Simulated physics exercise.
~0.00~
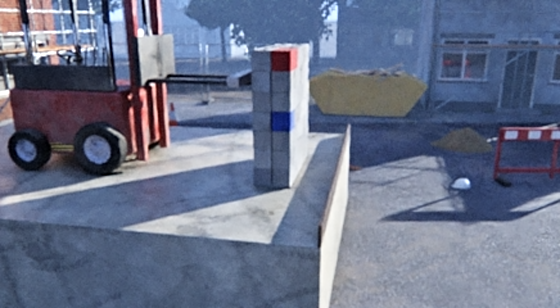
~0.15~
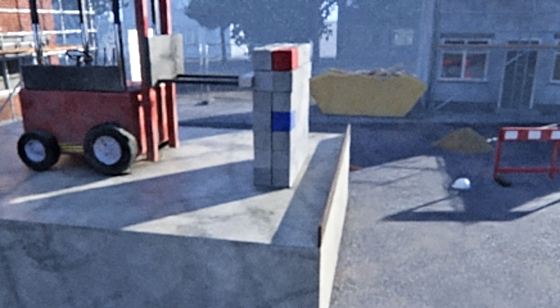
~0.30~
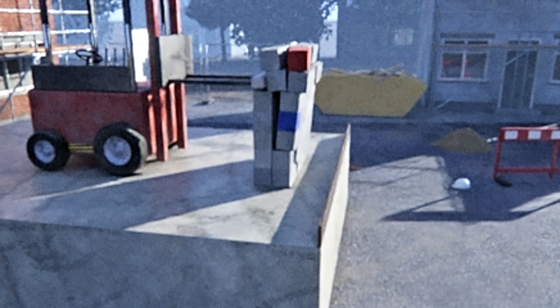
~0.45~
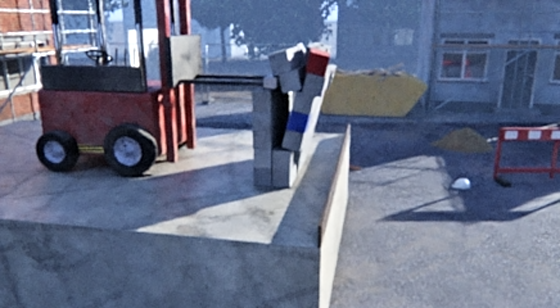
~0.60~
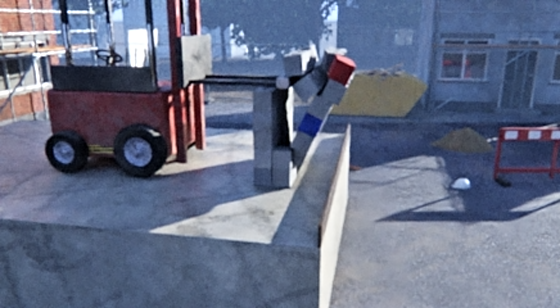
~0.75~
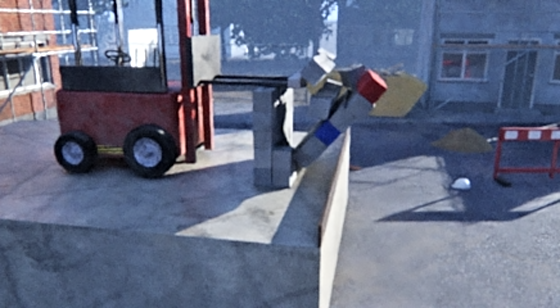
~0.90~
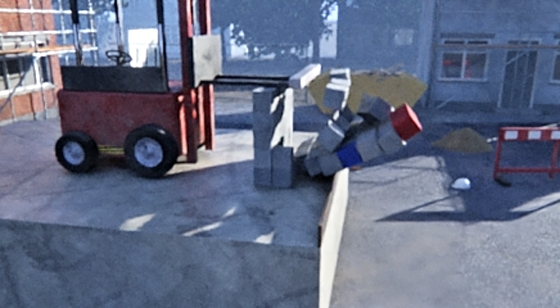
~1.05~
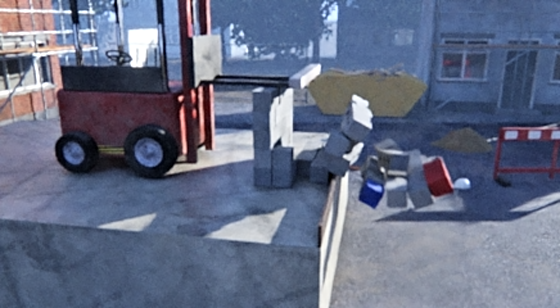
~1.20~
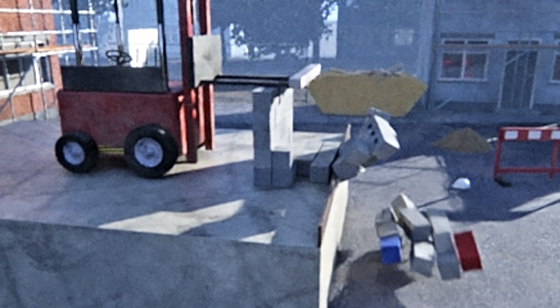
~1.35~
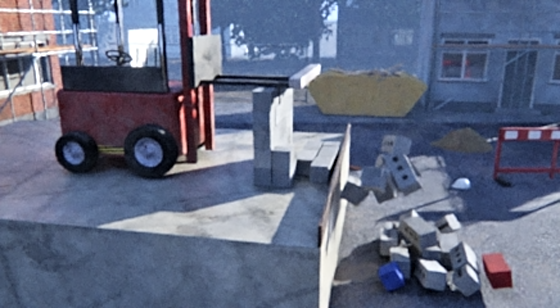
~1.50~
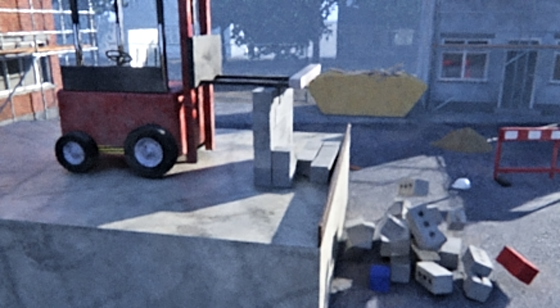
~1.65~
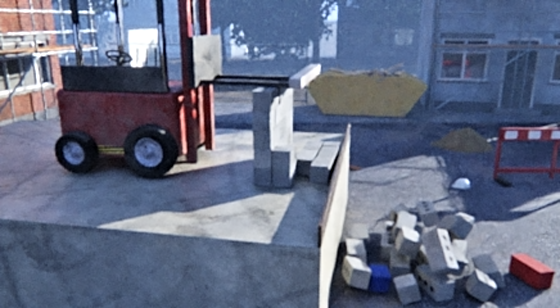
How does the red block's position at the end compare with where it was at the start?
At the start the red block sits at the top of the stack on the raised deck. By the end it lies on the ground below, to the right of the heap of fallen blocks.
